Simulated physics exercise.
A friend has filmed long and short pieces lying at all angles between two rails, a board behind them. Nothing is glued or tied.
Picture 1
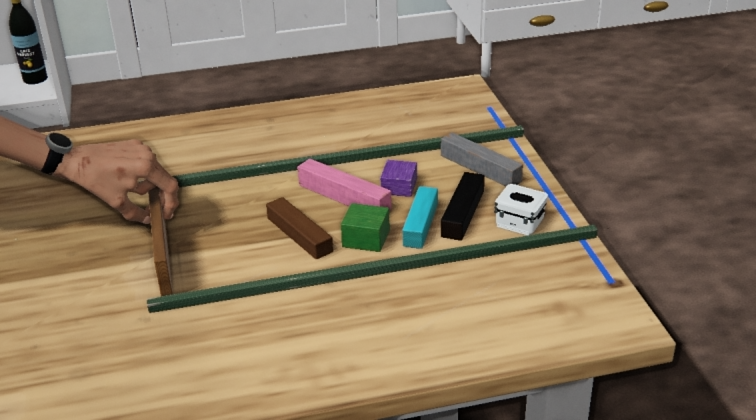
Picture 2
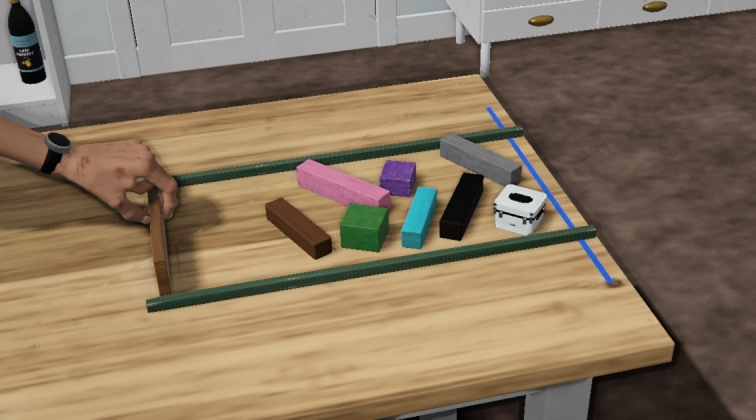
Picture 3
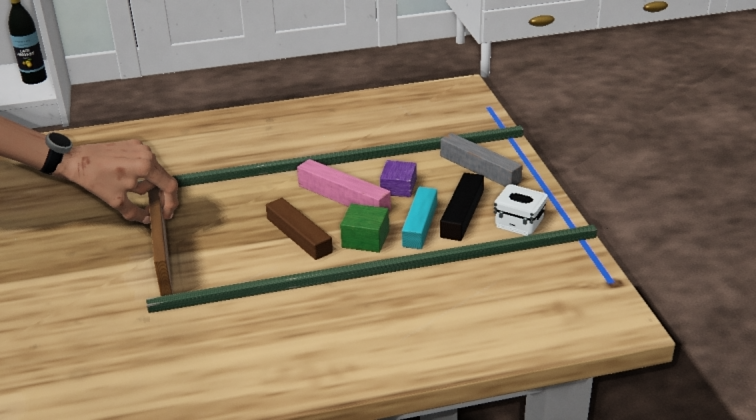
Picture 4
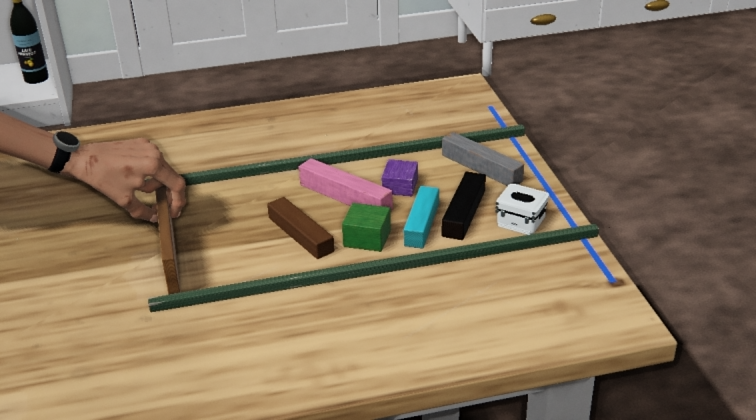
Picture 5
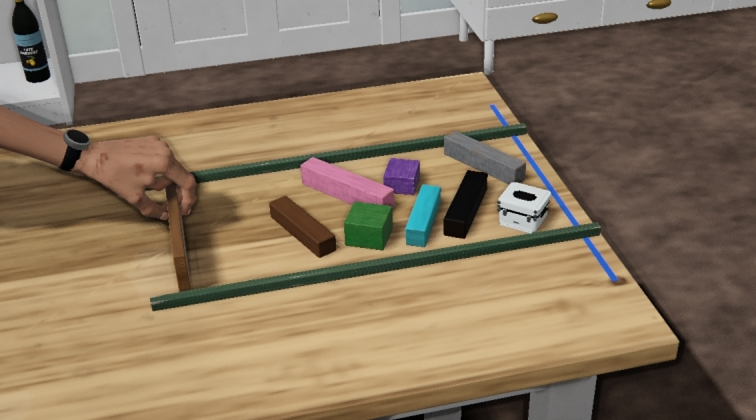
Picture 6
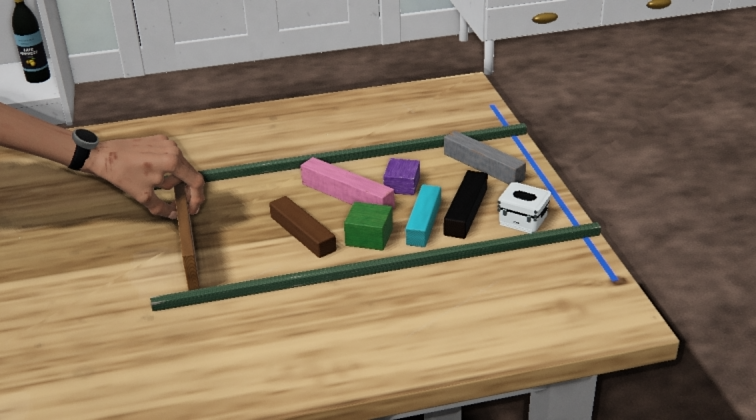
A hand wearing a dark watch slides an upright brown board slightly rightward between two dark green rails on a wooden table, seen from above at an angle that shifts very slightly. Ahead of it lie brown, pink, green, purple, cyan, black and grey blocks, with a white case near the blue tape at right. These pieces stay in place, the board not touching them.
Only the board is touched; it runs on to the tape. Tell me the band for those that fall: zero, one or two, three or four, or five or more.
The number that fall off is five or more.
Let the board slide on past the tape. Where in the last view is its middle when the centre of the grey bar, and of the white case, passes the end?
For the grey bar at (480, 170), for the white case at (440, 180).
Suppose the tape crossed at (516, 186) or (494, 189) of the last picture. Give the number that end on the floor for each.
Try by try, 4 and 3.
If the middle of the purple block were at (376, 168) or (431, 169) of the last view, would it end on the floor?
In turn it is lost; goes over.
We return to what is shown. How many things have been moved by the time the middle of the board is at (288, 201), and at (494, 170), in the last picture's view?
The counts are 1 and 8.
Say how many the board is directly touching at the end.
In contact: 1.
A little later, none off yet; white case at rest near (524, 208); grey bar at rest near (484, 158); black stick at rest near (466, 203).
Next, none off yet; white case shifted a little near (542, 205); grey bar at rest near (484, 158); black stick shifted a little near (495, 199).
Later still, one off so far; white case dropping; grey bar tilted a little near (555, 146); black stick tilted a little near (589, 188).
When it is over, the number that fall off is five or more; down, pink bar, green block, purple block, turquoise stick, black stick, grey bar and white case.
